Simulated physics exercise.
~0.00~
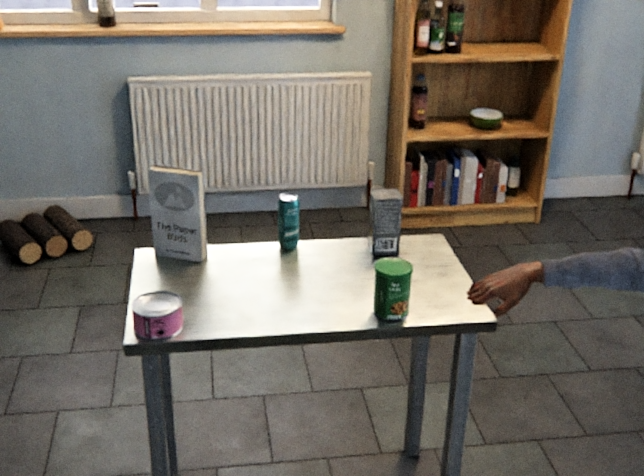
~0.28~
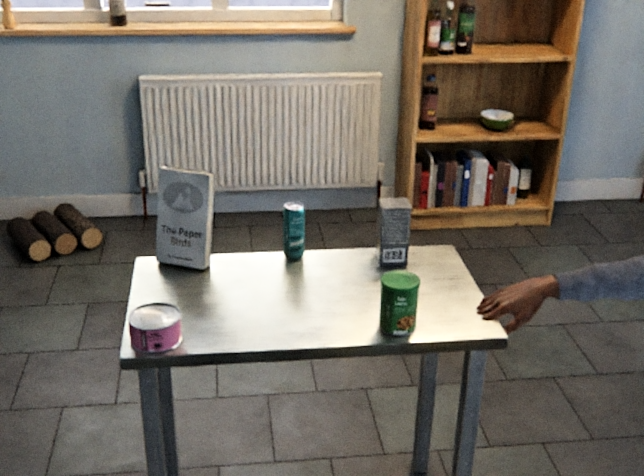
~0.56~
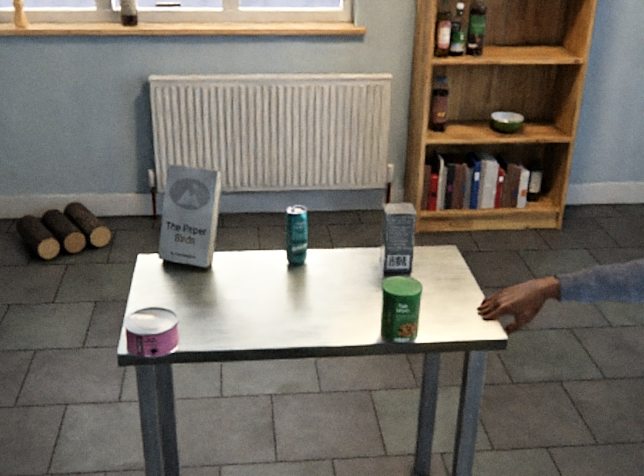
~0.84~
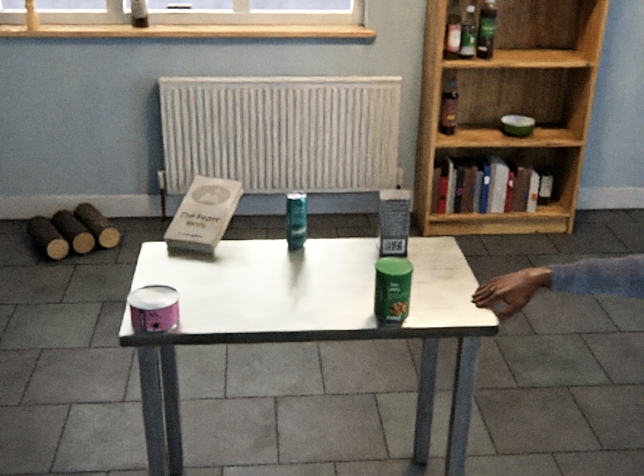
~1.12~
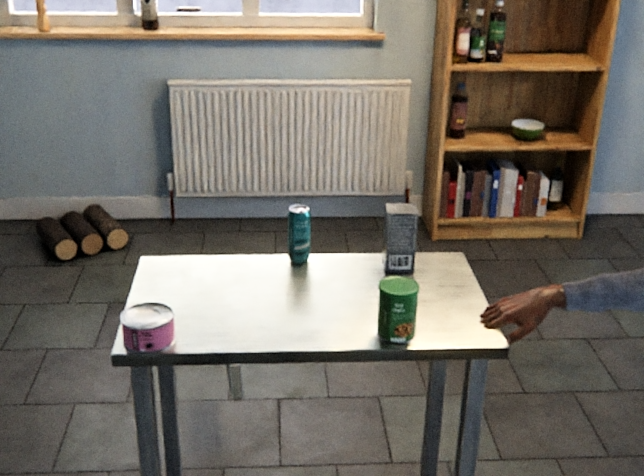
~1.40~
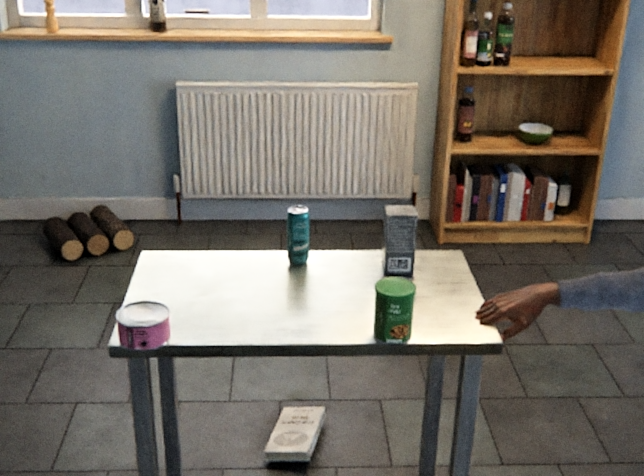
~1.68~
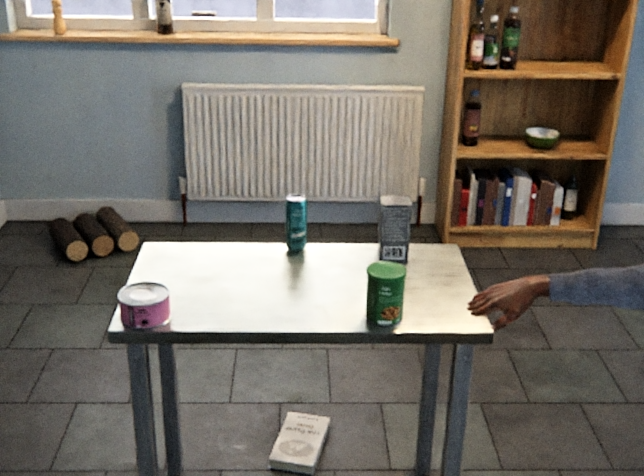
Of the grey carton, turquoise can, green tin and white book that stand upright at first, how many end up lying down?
One of them ends up lying down, the white book, which is on the floor at the end.
Room with radiator and bookshelf, a hand jolting a side table, a white book tipping over and falling to the tiled floor.
